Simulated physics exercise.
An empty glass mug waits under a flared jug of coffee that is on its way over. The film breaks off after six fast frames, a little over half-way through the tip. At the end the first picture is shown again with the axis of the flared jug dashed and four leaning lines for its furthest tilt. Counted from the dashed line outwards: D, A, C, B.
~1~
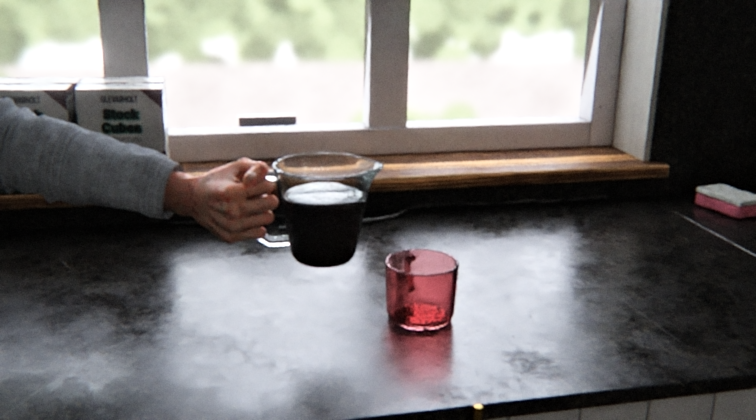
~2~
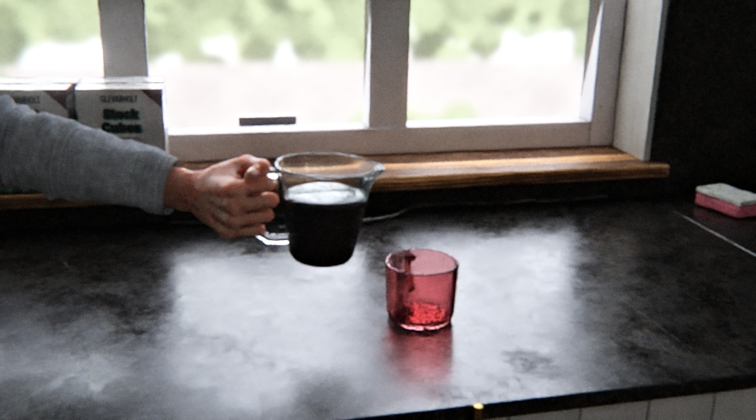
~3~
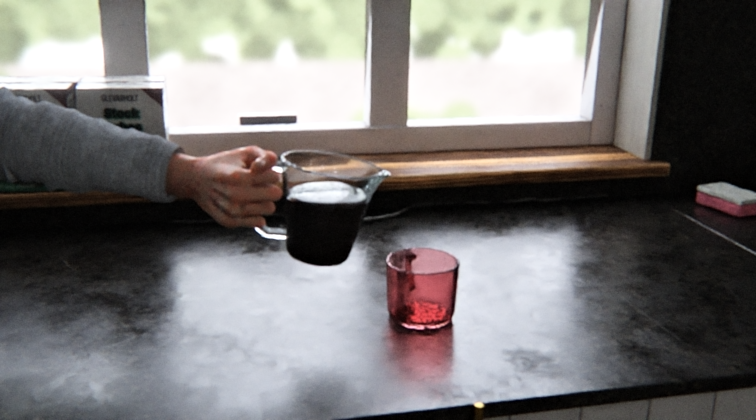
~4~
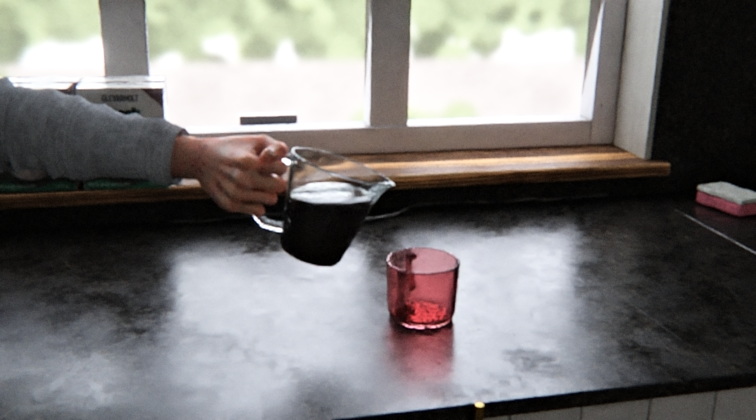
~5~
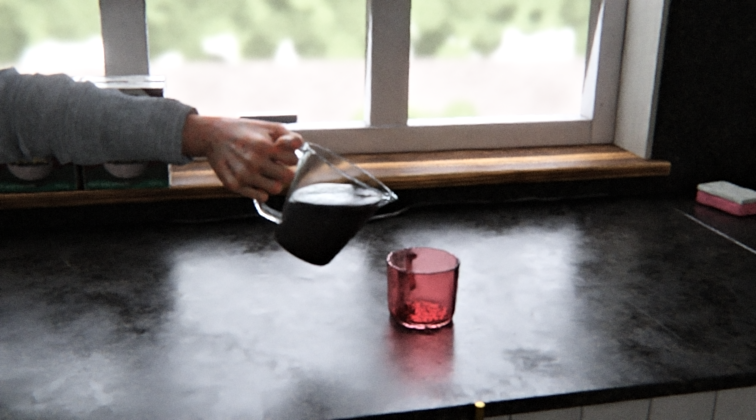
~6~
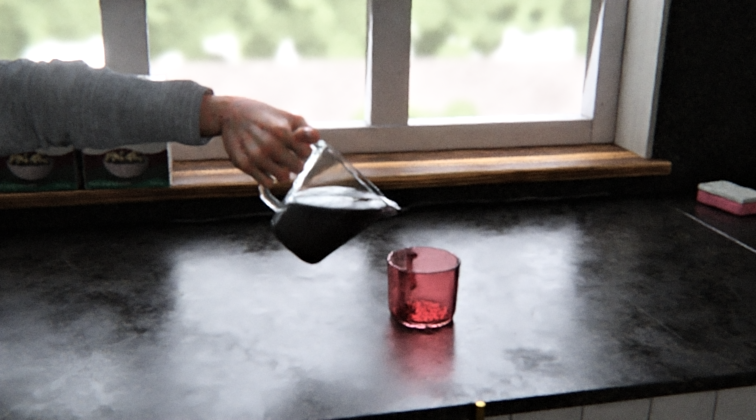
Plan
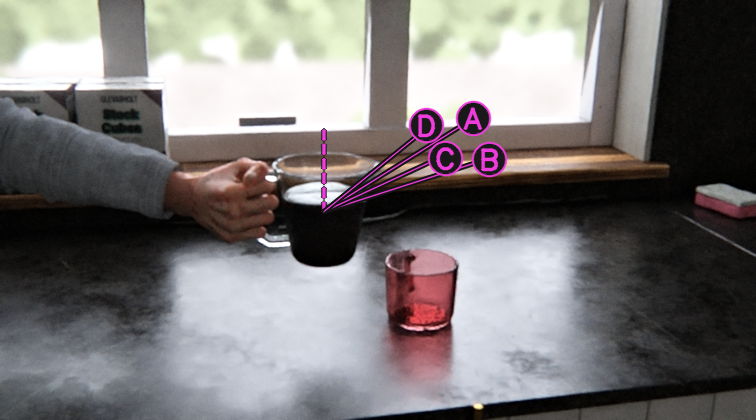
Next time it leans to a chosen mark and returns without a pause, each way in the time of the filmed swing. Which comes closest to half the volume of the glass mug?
I would pick tilt A.
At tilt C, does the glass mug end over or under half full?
Over.
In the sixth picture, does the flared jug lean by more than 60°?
No, it does not.
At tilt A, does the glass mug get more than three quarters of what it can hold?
No.
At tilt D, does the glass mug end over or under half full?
Under half.
On the marked copy, A at (459, 127); B at (472, 163); C at (428, 163); D at (414, 138).
With A, the glass mug ends with about 49 % of what it can hold.
With B, the glass mug ends with about 84 % of what it can hold.
With C, the glass mug ends with about 68 % of what it can hold.
With D, the glass mug ends with about 31 % of what it can hold.
